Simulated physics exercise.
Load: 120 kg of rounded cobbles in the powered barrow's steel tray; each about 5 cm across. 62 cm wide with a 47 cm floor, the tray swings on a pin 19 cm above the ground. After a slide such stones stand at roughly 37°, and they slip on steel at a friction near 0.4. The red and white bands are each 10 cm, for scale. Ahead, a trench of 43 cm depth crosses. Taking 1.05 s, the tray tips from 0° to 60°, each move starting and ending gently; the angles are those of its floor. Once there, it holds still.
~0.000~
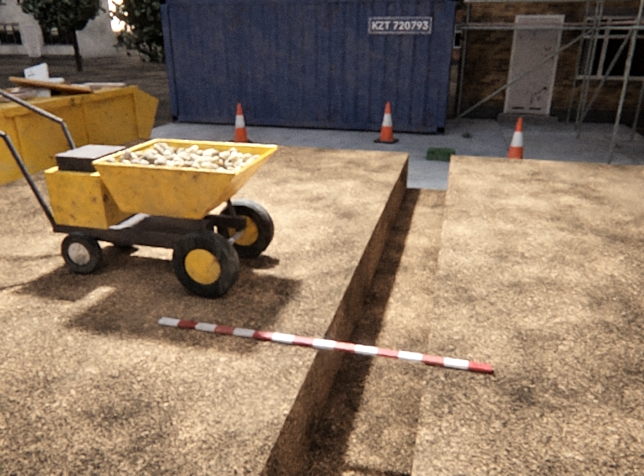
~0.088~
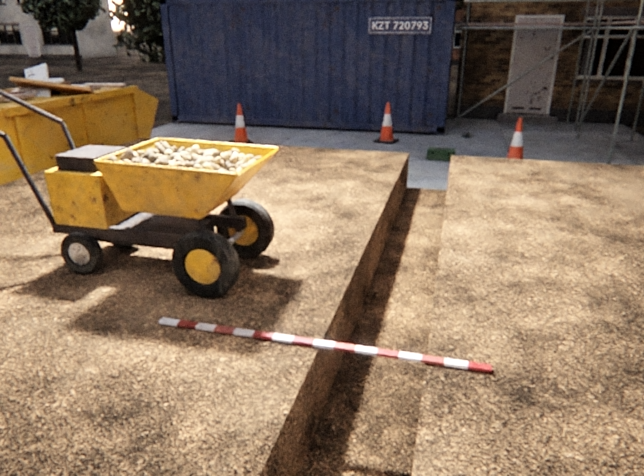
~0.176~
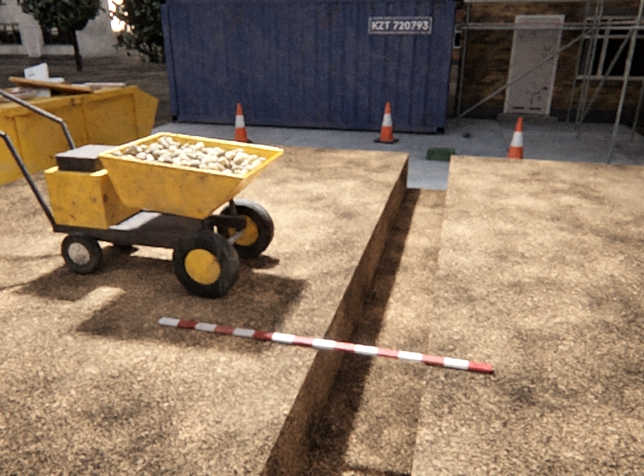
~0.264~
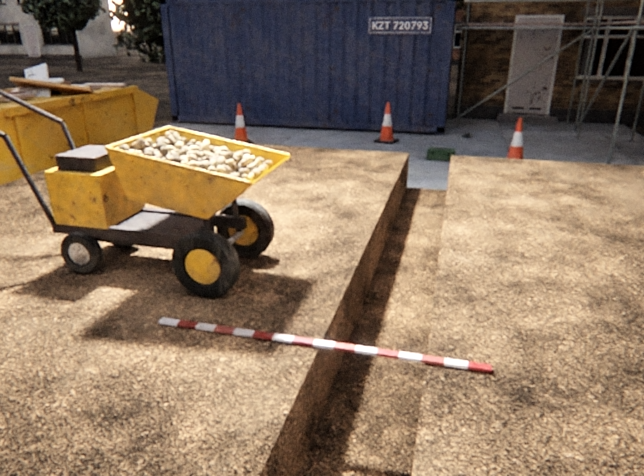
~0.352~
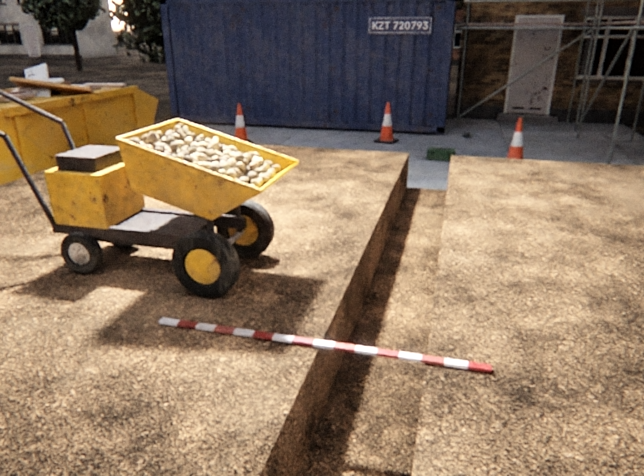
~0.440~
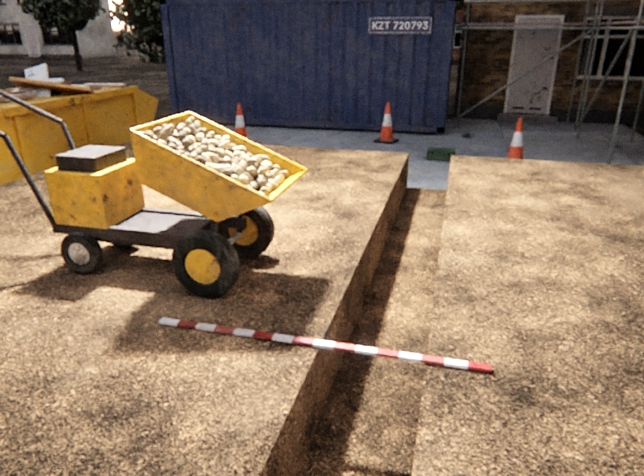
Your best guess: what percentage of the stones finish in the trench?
My guess is about 77 per cent.
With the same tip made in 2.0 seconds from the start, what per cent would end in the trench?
It would be near 75 percent.
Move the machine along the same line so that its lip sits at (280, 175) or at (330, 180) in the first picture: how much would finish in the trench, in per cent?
Roughly 95 per cent, then 55 per cent.
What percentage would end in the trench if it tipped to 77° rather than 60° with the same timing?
It would be near 80 per cent.
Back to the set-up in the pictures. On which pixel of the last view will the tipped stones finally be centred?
(377, 348).
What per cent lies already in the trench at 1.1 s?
Around 10 per cent of it, at that instant.
After 0.8 s the floor is at 51°; 100 % in the tray; the foremost stones are at (302, 224).
After 1.1 s the floor is at 60°; 81 % in the tray, 9 % short of the trench, 10 % in the trench; the foremost stones are at (373, 318).
After 1.5 s the floor is at 60°; 44 % in the tray, 11 % short of the trench, 45 % in the trench; the foremost stones are at (423, 361).
After 3.5 s the floor is at 60°; 2 % in the tray, 20 % short of the trench, 77 % in the trench; the foremost stones are at (423, 365).
